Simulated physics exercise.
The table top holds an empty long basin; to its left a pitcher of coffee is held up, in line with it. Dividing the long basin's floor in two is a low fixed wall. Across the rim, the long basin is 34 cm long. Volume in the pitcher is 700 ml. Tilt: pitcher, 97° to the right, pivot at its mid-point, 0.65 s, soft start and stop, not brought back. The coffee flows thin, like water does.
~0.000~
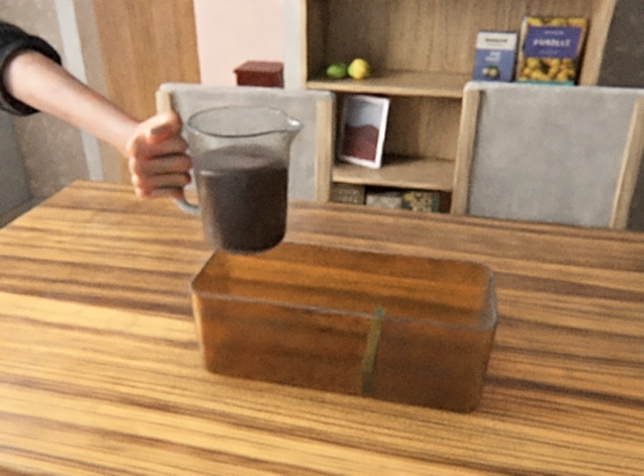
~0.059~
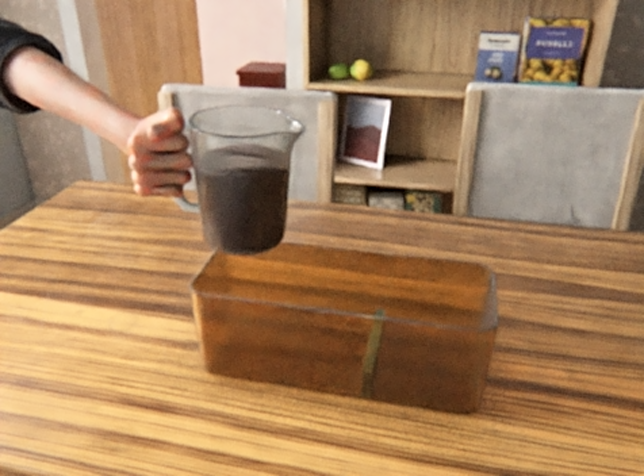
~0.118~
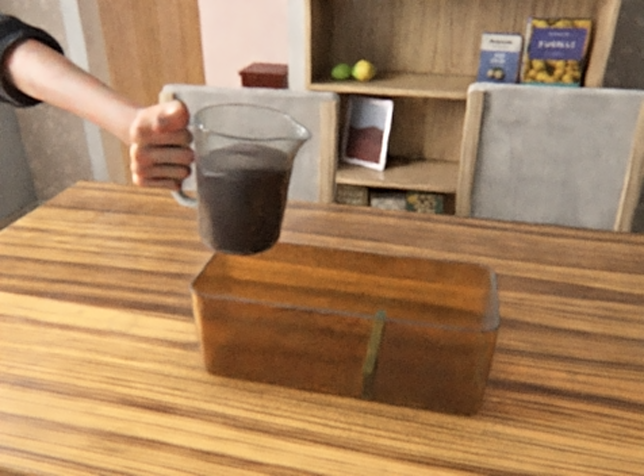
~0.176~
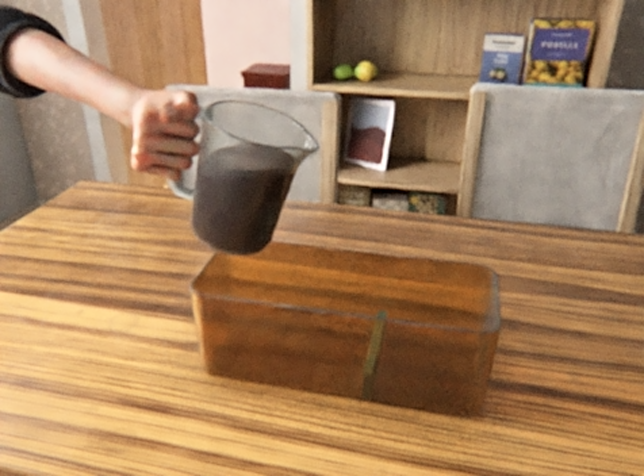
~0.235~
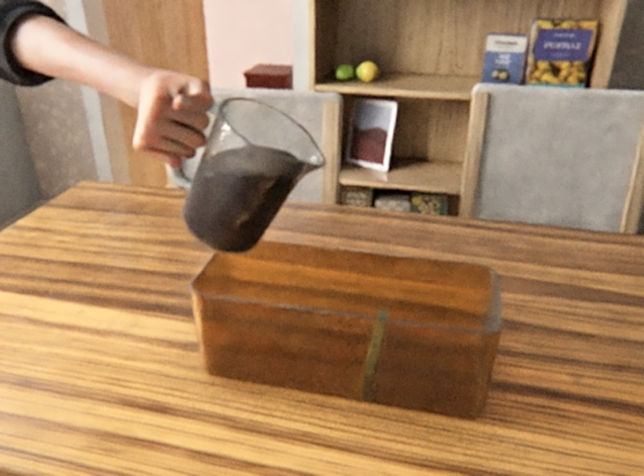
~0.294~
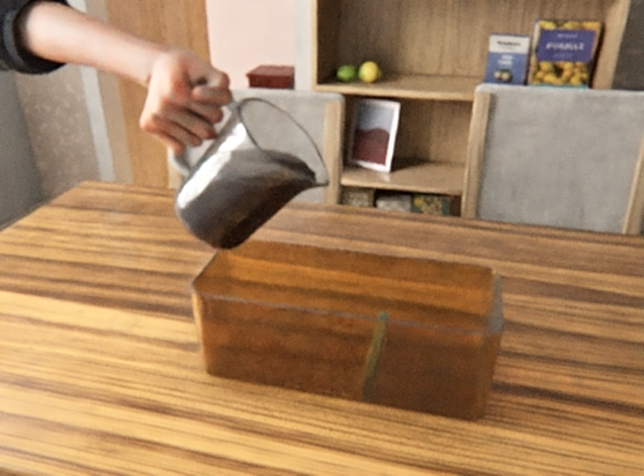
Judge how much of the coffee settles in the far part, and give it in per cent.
Some 21 per cent settles in the far part.
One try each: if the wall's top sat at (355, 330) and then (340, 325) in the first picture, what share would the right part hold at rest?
Around 65 and 95 percent, in that order.
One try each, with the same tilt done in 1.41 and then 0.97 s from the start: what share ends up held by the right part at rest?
Respectively about 30 and 25 percent.
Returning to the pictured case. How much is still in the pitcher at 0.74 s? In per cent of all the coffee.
About 28 per cent.
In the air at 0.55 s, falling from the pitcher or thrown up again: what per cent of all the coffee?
Around 18 in a hundred.
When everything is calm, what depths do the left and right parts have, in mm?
Left 22 mm, right 10 mm.
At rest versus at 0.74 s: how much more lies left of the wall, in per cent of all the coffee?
Roughly 28 per cent.
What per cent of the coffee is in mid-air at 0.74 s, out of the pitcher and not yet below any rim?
Close to 14 per cent.
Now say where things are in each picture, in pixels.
The first picture shows tilt 0°; pouring edge (302, 126); surface from (201, 153) to (286, 160); the long basin's rim runs from (208, 263) to (494, 297); the wall's top is at (374, 338).
The second picture shows tilt 2°; pouring edge (305, 129); surface from (202, 152) to (287, 160).
The third picture shows tilt 8°; pouring edge (311, 136); surface from (204, 152) to (291, 162).
The fourth picture shows tilt 17°; pouring edge (319, 148); surface from (206, 155) to (296, 164).
The fifth picture shows tilt 28°; pouring edge (326, 164); surface from (203, 165) to (303, 167).
The sixth picture shows tilt 41°; pouring edge (330, 184); surface from (192, 173) to (317, 174).
After 0.55 s the tilt is 92° and 70 per cent is still to pour, 12 is left of the wall and 1 right of it.
After 0.74 s the tilt is 97° and 28 per cent is still to pour, 49 is left of the wall and 8 right of it.
After 0.94 s the tilt is 97° and 9 per cent is still to pour, 65 is left of the wall and 21 right of it.
After 1.15 s the tilt is 97° and 2 per cent is still to pour, 75 is left of the wall and 21 right of it.
In the end 78 per cent lies left of the wall, 21 right of it and 1 outside.
